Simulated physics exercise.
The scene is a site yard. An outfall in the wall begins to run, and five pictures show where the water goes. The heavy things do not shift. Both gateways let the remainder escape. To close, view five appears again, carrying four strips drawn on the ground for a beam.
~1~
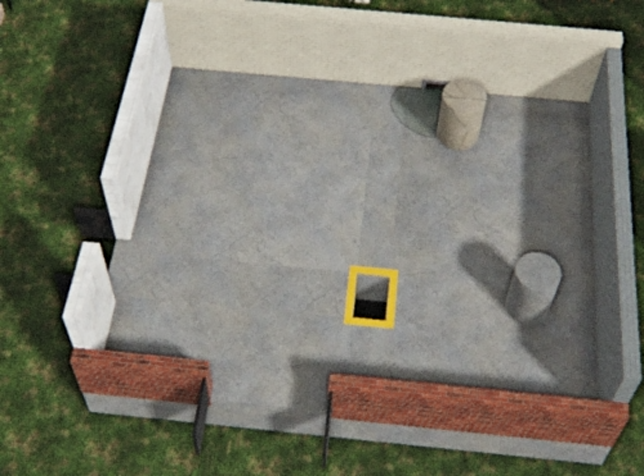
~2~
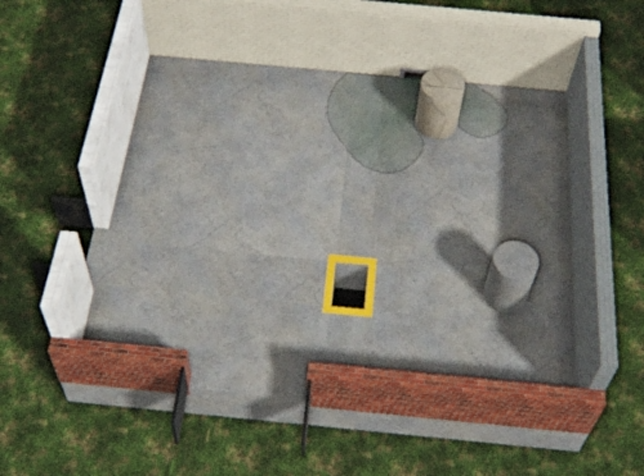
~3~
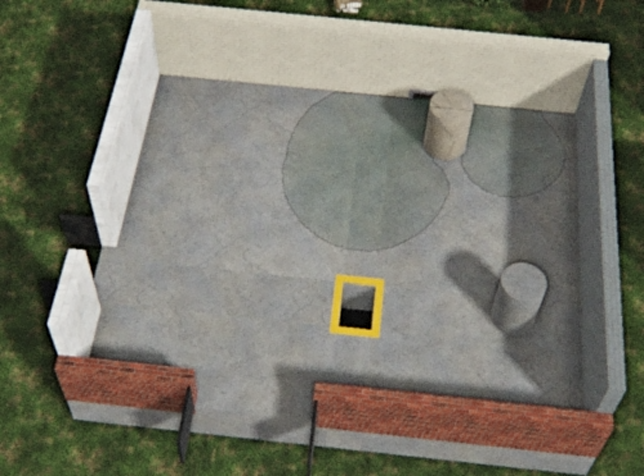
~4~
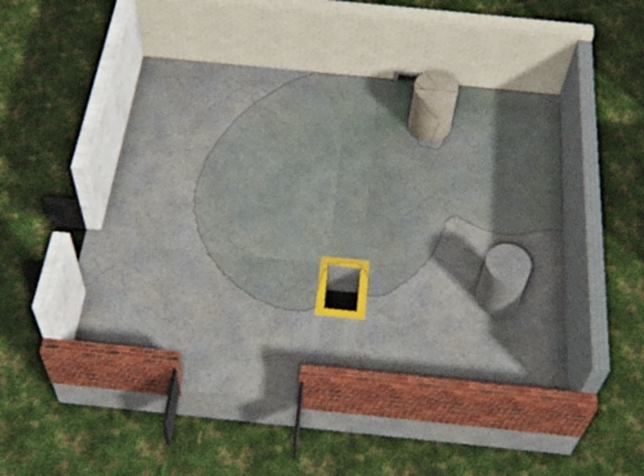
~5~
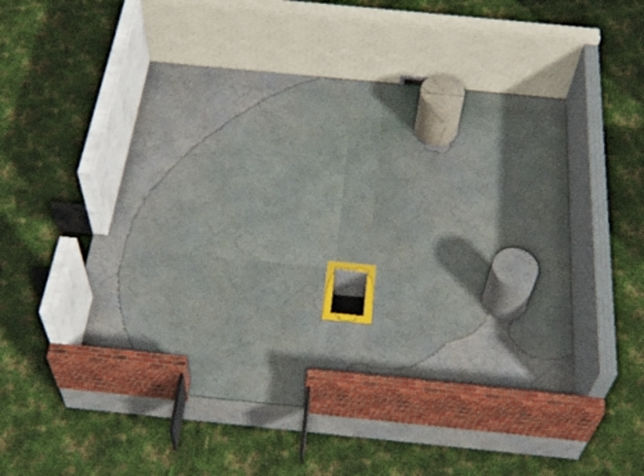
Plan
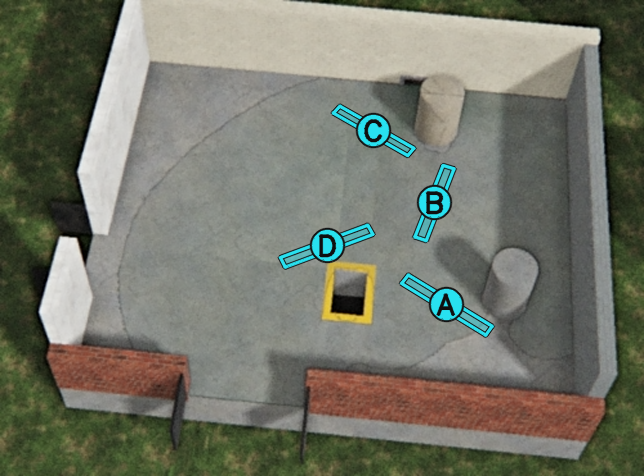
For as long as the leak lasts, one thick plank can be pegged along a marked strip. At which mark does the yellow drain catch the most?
Best: A.
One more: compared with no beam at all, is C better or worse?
It is worse.
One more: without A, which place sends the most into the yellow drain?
The answer is B.
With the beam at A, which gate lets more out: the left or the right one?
More leaves on the right.
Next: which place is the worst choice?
That is place D.
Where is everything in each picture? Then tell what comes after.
The first frame shows outfall at (438, 86); yellow drain at (371, 297); open gate at (123, 270); open gate at (271, 391); 2 % of the ground under water, visible out to (402, 118); yellow drain still dry.
In the second frame, 9 % of the ground under water, visible out to (372, 162); yellow drain still dry.
In the third frame, 22 % of the ground under water, visible out to (322, 232); yellow drain still dry.
In the fourth frame, 43 % of the ground under water, visible out to (288, 306); yellow drain taking water.
In the fifth frame, 71 % of the ground under water, visible out to (142, 319); yellow drain taking water.
In cyan, A from (404, 279) to (488, 330); B from (420, 238) to (448, 167); C from (336, 109) to (410, 151); D from (282, 262) to (370, 229).
If A is chosen, about 29 % of the stream goes into the yellow drain, about 69 % out by the gates.
If B is chosen, about 21 % of the stream goes into the yellow drain, about 78 % out by the gates.
If C is chosen, about 12 % of the stream goes into the yellow drain, about 86 % out by the gates.
If D is chosen, about 9 % of the stream goes into the yellow drain, about 90 % out by the gates.
